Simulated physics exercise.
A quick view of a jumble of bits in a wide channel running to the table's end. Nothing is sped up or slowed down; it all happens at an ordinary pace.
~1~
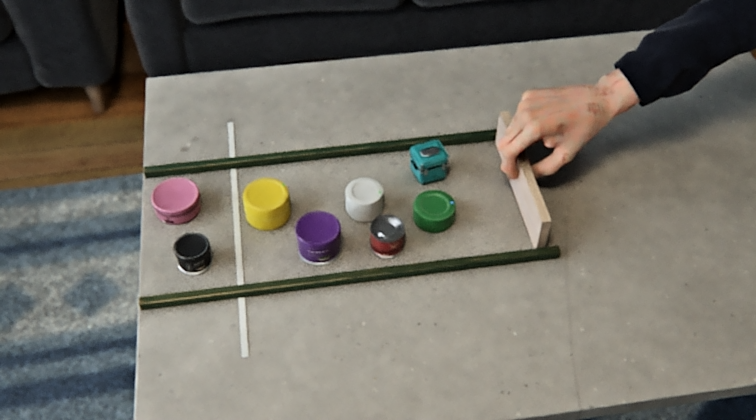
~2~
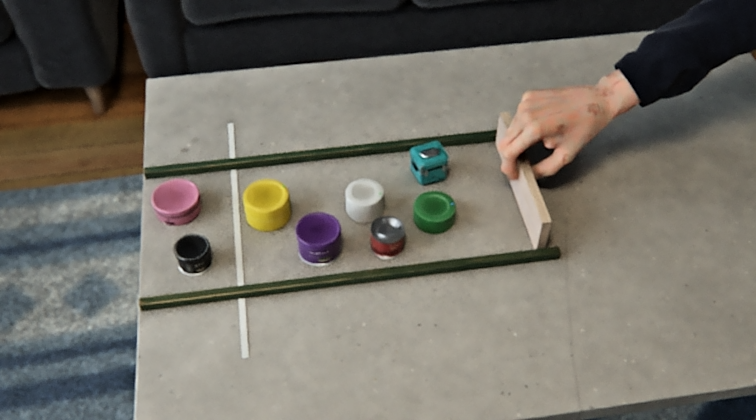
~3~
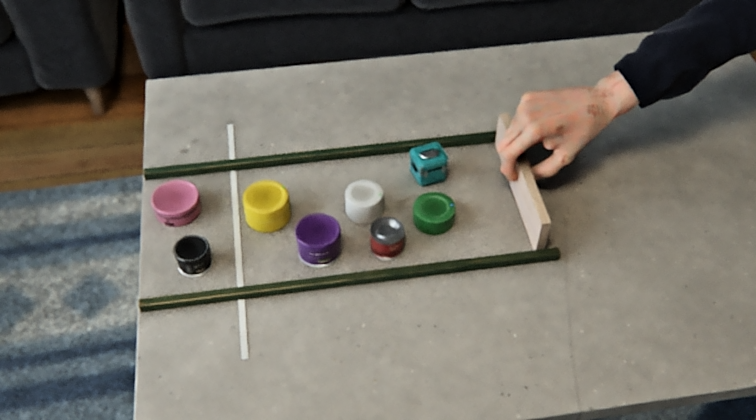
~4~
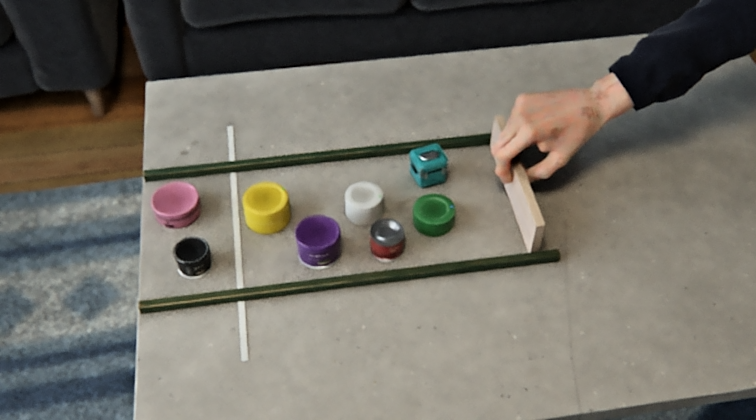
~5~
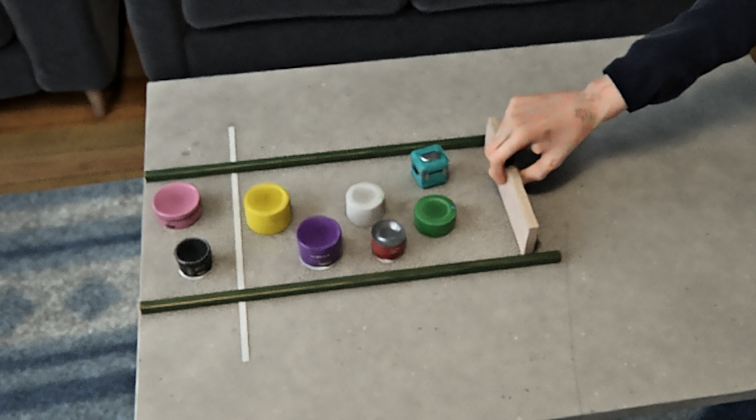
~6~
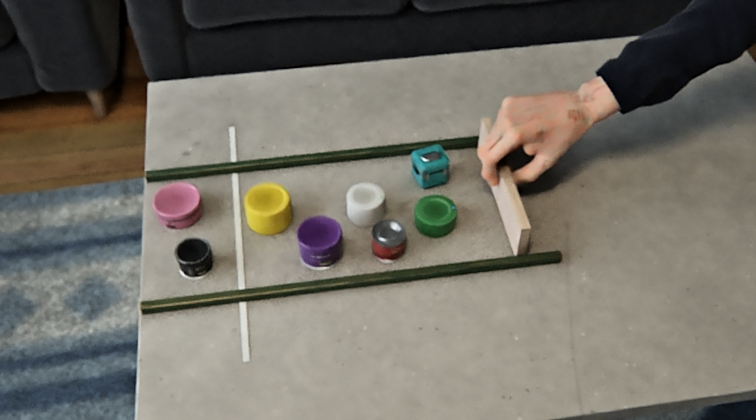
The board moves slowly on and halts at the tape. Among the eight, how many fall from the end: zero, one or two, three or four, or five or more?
Gone: Not a single one.
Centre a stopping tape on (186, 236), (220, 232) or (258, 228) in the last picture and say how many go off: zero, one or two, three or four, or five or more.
Results per position - 3 or 4 / one to two / none.
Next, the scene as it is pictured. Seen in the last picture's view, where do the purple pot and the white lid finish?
They finish at roughly (183, 264) and (218, 208) respectively.
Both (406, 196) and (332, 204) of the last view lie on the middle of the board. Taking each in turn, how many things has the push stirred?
By then 4, and later 6.
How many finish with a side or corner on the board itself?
It's touching 4 at the end.
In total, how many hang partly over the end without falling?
Expected count: 2.
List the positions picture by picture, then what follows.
The first frame shows pink tub (177, 201); black pot (193, 254); yellow lid (267, 204); board (521, 178); tape (237, 226).
The second frame shows black pot (194, 255); white lid (365, 201).
The third frame shows yellow lid (267, 206); red tin (387, 239).
The fourth frame shows pink tub (176, 205); green lid (434, 215).
The fifth frame shows black pot (194, 258); turquoise case (429, 167).
The sixth frame shows pink tub (178, 206); black pot (195, 258); yellow lid (268, 209); board (502, 185); tape (238, 230).
Soon after, none off yet; pink tub at rest near (178, 206); black pot at rest near (195, 258); yellow lid at rest near (268, 209).
After that, none off yet; pink tub at rest near (178, 206); black pot at rest near (195, 258); yellow lid displaced a little near (255, 210).
In the end, the number that fall off is zero.
